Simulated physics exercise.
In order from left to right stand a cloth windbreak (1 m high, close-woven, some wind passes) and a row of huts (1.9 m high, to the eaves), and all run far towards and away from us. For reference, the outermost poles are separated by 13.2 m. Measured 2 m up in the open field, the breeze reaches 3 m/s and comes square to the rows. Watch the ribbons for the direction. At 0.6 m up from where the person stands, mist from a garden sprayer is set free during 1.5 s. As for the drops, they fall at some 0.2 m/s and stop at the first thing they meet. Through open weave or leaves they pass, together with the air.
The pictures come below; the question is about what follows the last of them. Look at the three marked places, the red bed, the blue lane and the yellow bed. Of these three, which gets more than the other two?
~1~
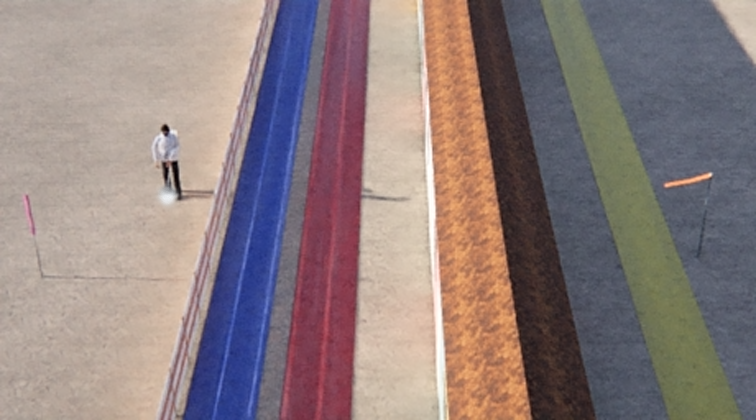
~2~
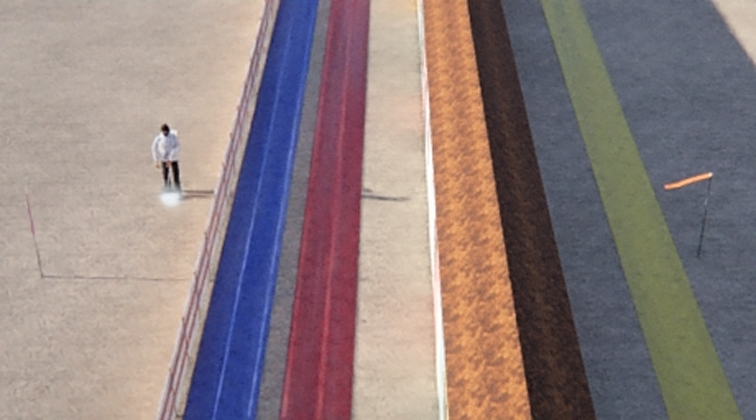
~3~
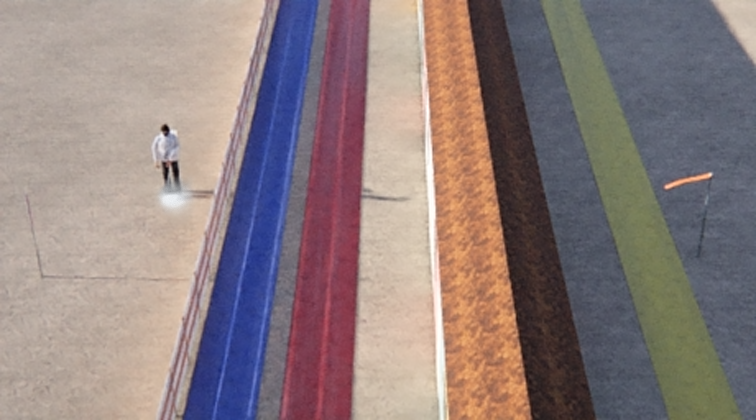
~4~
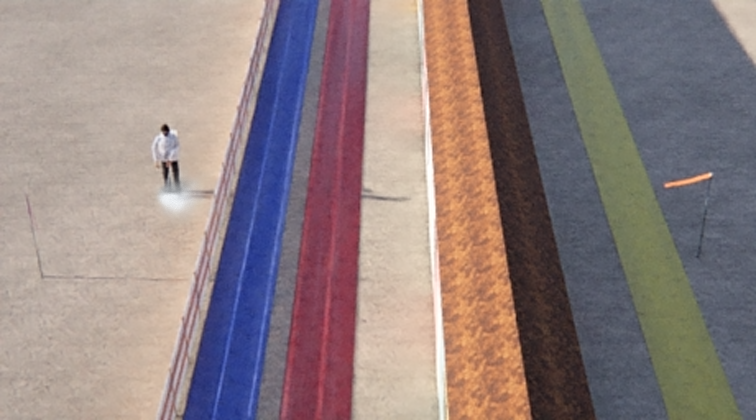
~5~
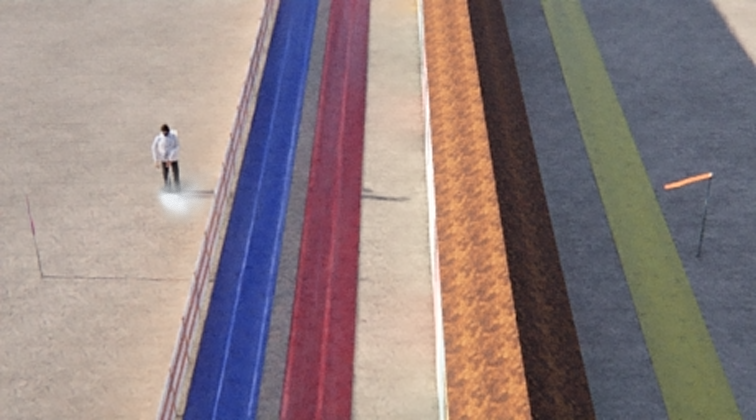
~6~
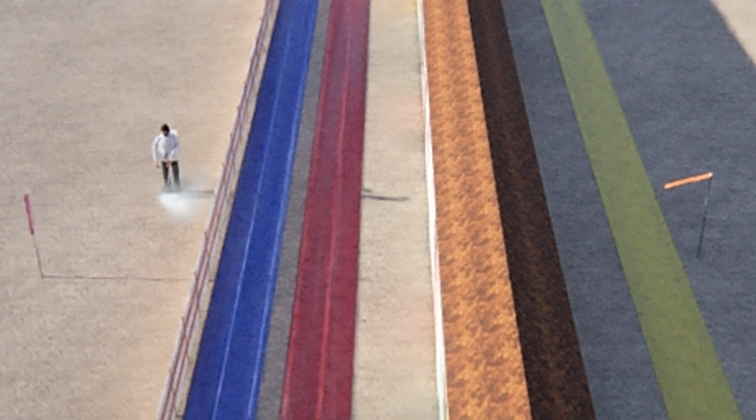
I would say the blue one.
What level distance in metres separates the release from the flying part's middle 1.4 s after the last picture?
The distance is close to 0.5 m.
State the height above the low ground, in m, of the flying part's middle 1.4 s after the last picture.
0.6 m.
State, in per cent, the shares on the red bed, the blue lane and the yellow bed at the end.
Around 5 % for red, 25 % for blue, 0 % for yellow.
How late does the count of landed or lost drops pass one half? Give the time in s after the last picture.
5.5 s.
Then, 1.4 s after the last picture, 87 % is in the air or yet to come; 0 % lies on the red bed, 0 % on the yellow bed and 0 % on the blue lane; the middle of what still flies is 0.6 m above the low ground, near (202, 195).
Then, 2.9 s after the last picture, 67 % is in the air or yet to come; 0 % lies on the red bed, 0 % on the yellow bed and 3 % on the blue lane; the middle of what still flies is 0.8 m above the low ground, near (221, 187).
Then, 6.9 s after the last picture, 42 % is in the air or yet to come; 0 % lies on the red bed, 0 % on the yellow bed and 18 % on the blue lane; the middle of what still flies is 1.5 m above the low ground, near (250, 158).
Then, 18.9 s after the last picture, 17 % is in the air or yet to come; 6 % lies on the red bed, 0 % on the yellow bed and 25 % on the blue lane; the middle of what still flies is 1.7 m above the low ground, near (195, 154).
Then, 43.9 s after the last picture, 2 % is in the air or yet to come; 7 % lies on the red bed, 0 % on the yellow bed and 25 % on the blue lane.
